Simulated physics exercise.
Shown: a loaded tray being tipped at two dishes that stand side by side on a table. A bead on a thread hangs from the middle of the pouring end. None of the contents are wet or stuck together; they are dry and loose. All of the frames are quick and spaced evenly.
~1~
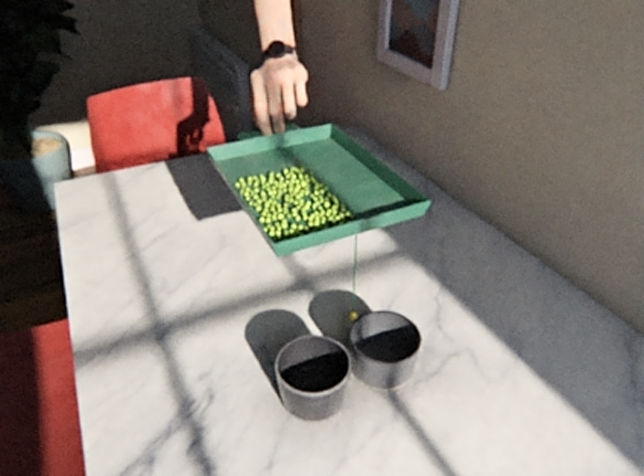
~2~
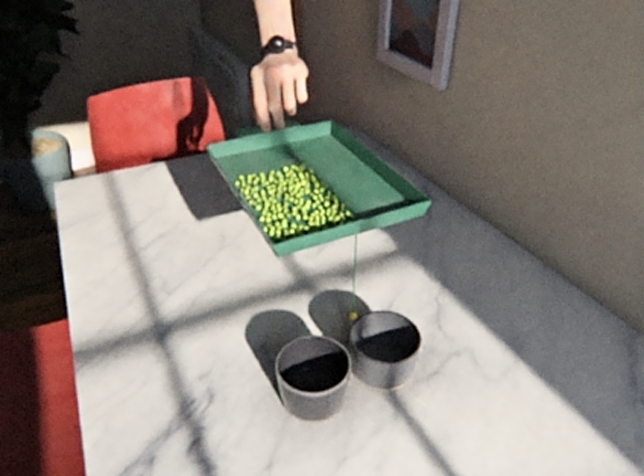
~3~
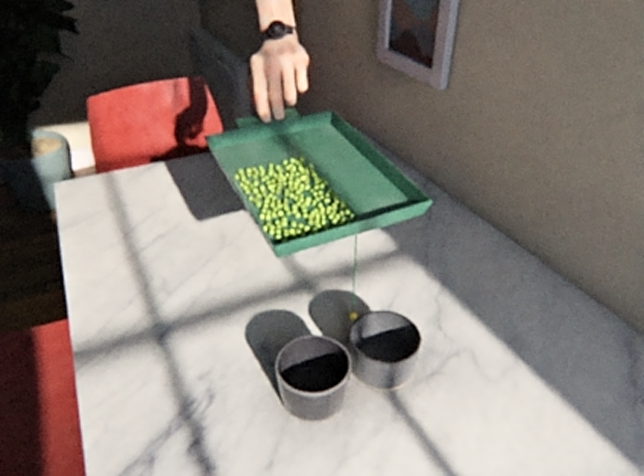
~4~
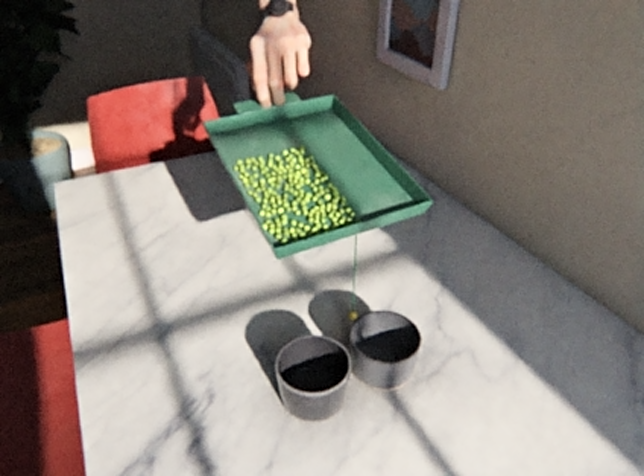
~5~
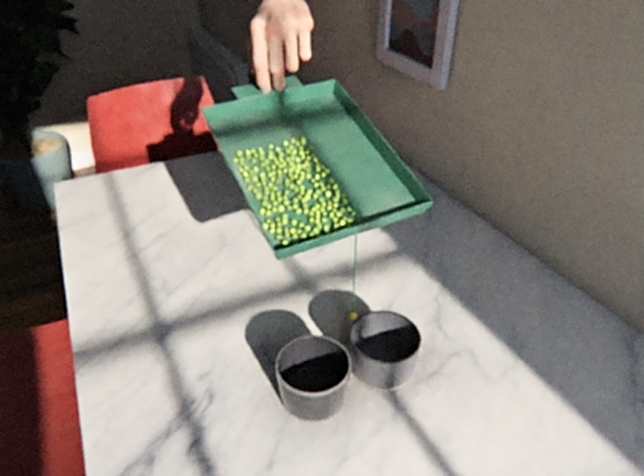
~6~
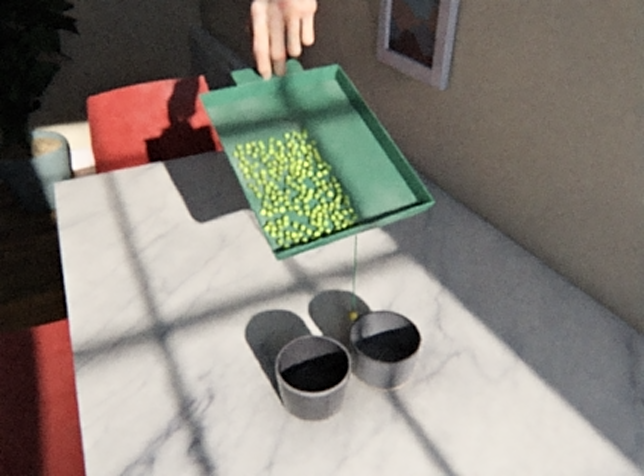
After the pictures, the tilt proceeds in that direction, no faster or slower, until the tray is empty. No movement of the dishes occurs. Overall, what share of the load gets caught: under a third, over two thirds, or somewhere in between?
The dishes collect upwards of two thirds of the load.
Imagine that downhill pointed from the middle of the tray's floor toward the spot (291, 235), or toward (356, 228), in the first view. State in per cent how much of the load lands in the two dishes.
Near 50 % and, after that, 70 %.
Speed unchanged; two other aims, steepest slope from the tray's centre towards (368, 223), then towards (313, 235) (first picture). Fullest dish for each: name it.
Point by point: The right side, then the left side.
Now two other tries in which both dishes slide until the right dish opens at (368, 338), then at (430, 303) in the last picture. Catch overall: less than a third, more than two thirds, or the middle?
Where the dishes stand first, more than two thirds; where they stand second, less than a third.
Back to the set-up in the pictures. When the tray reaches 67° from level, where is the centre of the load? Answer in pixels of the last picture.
The centre of the load shows up near (311, 227) in the last view.
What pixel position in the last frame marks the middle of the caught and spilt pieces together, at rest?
Centre at rest, last view: Approx. (315, 396).
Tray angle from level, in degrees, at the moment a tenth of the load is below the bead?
That would be about 105 degrees from level.
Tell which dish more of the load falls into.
The victory goes to the left.
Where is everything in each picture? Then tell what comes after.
In the first picture, corners of the pouring end at (276, 241) and (425, 200), level; middle of the load at (296, 202), dried peas; left dish at (330, 404); right dish at (403, 373); bead on its thread at (353, 315).
In the second picture, corners of the pouring end at (277, 241) and (426, 200), level; middle of the load at (296, 201).
In the third picture, corners of the pouring end at (277, 243) and (426, 199), tipped barely, lowest at the left corner; middle of the load at (296, 198).
In the fourth picture, corners of the pouring end at (277, 245) and (427, 199), tipped a little, lowest at the left corner; middle of the load at (296, 193).
In the fifth picture, corners of the pouring end at (278, 248) and (428, 200), tipped clearly, lowest at the left corner; middle of the load at (296, 189).
In the sixth picture, corners of the pouring end at (278, 250) and (429, 200), tipped clearly, lowest at the left corner; middle of the load at (298, 188), about half on the move; left dish at (330, 404); right dish at (403, 373).
Soon, tray tipped steeply; nearly all on the tray; a stray few in the air.
A while on, tray tipped past a quarter turn; about half on the tray; a small part in the left dish; a stray few in the right dish; a stray few outside both; about half in the air.
Towards the end, tray tipped past a quarter turn; most in the left dish; a small part in the right dish; a small part outside both.
Finally, tray tipped past a quarter turn; most in the left dish; a small part in the right dish; a small part outside both.
